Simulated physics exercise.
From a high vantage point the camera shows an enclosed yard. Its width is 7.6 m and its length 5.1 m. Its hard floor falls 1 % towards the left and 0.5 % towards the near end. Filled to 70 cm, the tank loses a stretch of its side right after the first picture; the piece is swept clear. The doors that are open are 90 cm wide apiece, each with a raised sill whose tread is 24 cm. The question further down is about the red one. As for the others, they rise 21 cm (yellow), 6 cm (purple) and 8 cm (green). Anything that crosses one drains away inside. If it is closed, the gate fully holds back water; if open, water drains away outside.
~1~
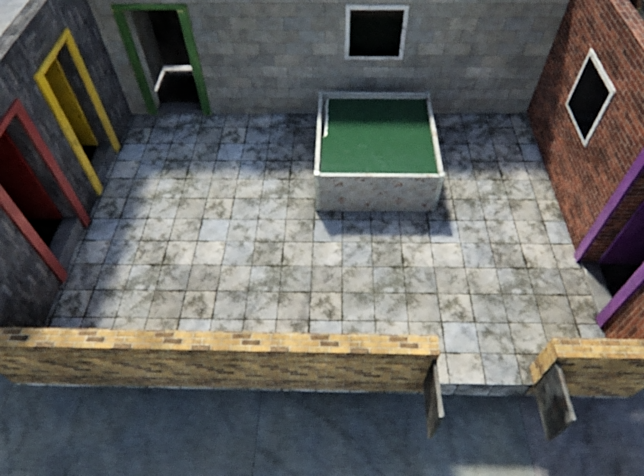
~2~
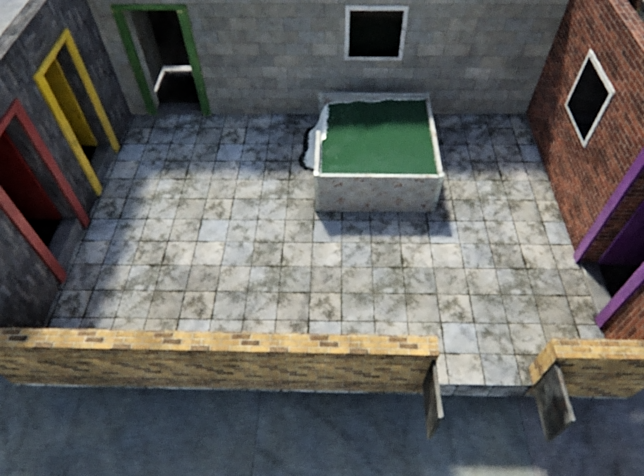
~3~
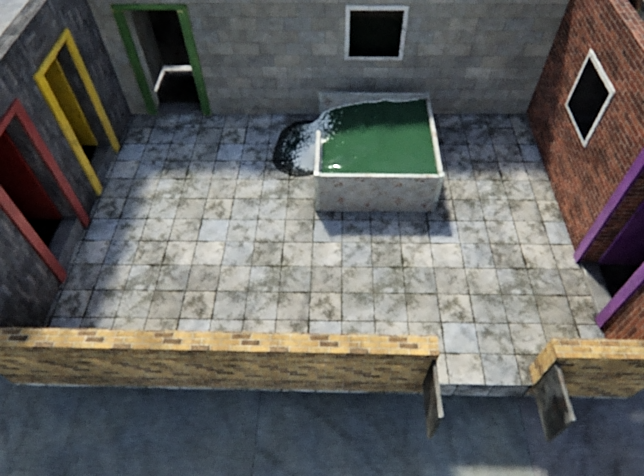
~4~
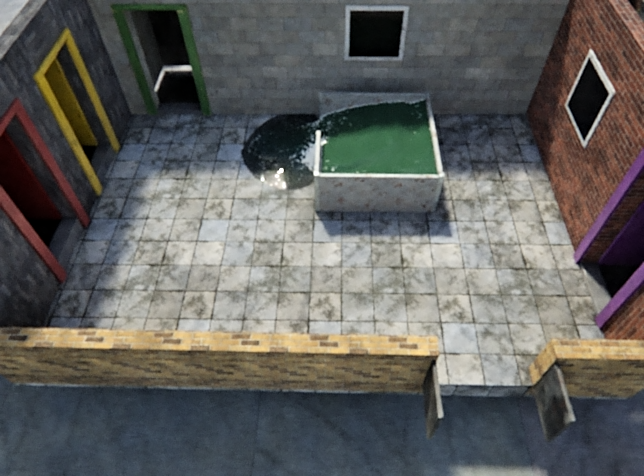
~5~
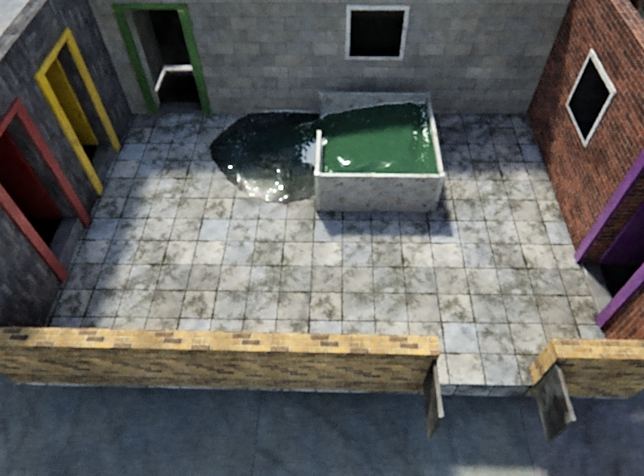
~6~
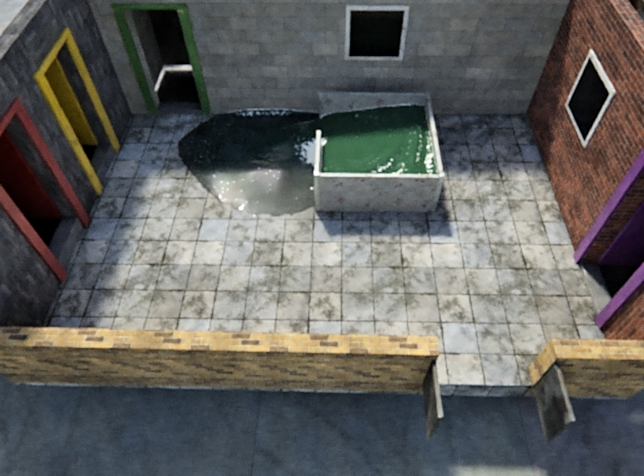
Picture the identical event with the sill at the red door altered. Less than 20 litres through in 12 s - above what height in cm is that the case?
Above about 10 cm.
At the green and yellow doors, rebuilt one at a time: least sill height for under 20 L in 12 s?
You'd want about 18 centimetres at green and about 24 centimetres at yellow.
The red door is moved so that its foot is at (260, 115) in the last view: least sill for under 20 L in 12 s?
Something near 19 cm.
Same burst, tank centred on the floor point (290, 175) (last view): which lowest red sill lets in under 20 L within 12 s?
7.5 cm, give or take.
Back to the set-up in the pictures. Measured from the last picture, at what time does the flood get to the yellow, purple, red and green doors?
Front arrival: Yellow 0.4 seconds, purple 6.0 seconds, red 1.2 seconds, green 0.2 seconds.
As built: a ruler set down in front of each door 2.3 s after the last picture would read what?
In cm: Yellow 27, purple 0, red 16, green 15.
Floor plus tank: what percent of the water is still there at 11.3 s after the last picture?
Water still present: Approx. 90 %.
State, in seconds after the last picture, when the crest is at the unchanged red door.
About 1.8 seconds.
Then, 0.7 s after the last picture water covers 25 % of the floor, deepest (44 cm) near (132, 115); it has not reached the red door.
Then, 2.3 s after the last picture water covers 35 % of the floor, deepest (32 cm) near (127, 127); 16 cm at the red door, 0 litres in over its 26 cm sill.
Then, 11.3 s after the last picture water covers 100 % of the floor, deepest (12 cm) near (31, 358); 9 cm at the red door, 0 litres in over its 26 cm sill.
At the red door as built, the water peaked near 16 cm, 1.9 s after the last picture.
With a sill of 9 cm, 31 litres would have come in within the 12 s; with 12.5 cm, 6 litres. So under 20 litres takes about 10 cm.
